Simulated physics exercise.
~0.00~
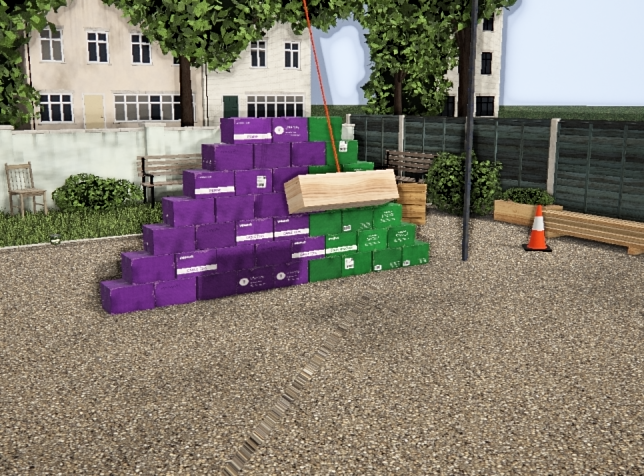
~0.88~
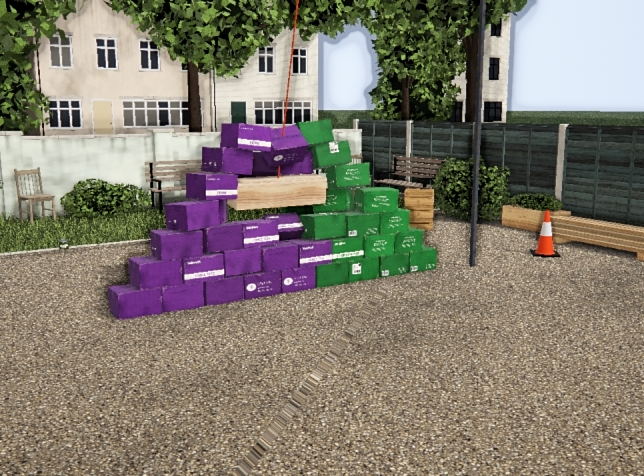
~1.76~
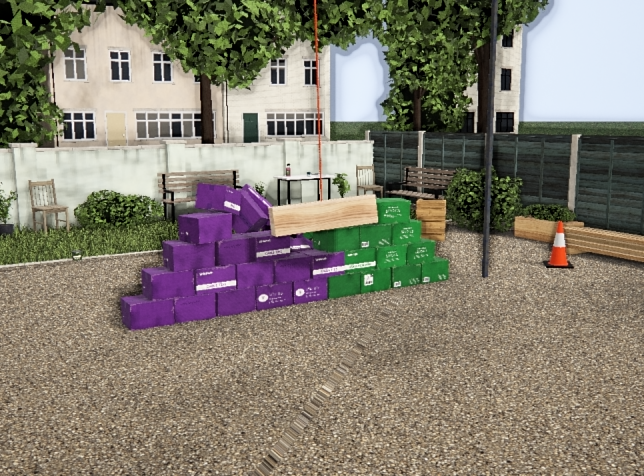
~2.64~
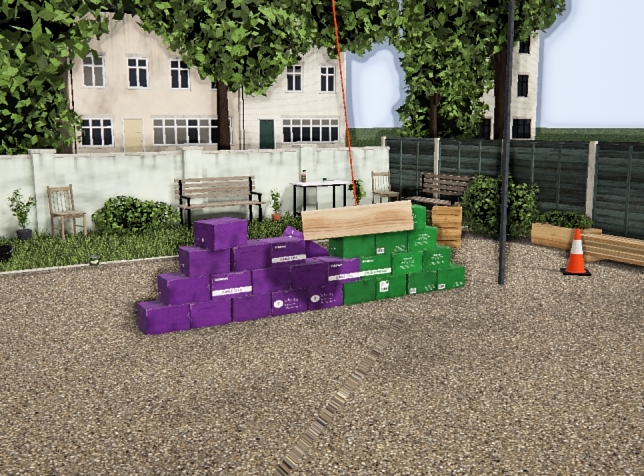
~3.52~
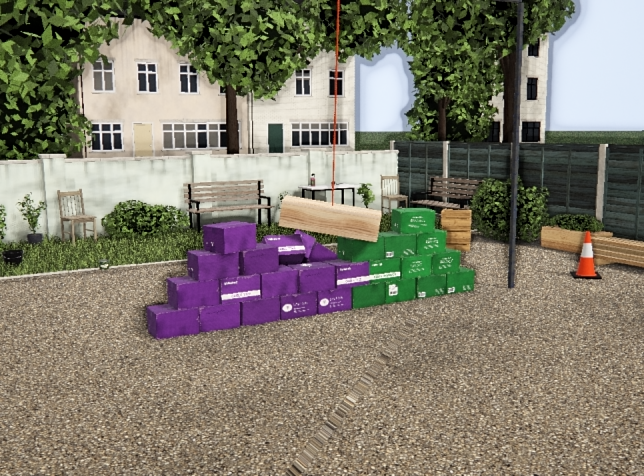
To begin with, a stepped wall of purple and green cartons stands on gravel, with a wooden beam hanging on a red line in front of its upper part. The beam swings left into the stack, and the upper purple cartons tilt and bunch together while the green ones beside them lean. The top of the wall then collapses as the beam swings back to the right. It travels a little farther over the green side, then drifts left again, turning. It ends hanging above a lowered, jumbled middle, with the stepped ends still standing.
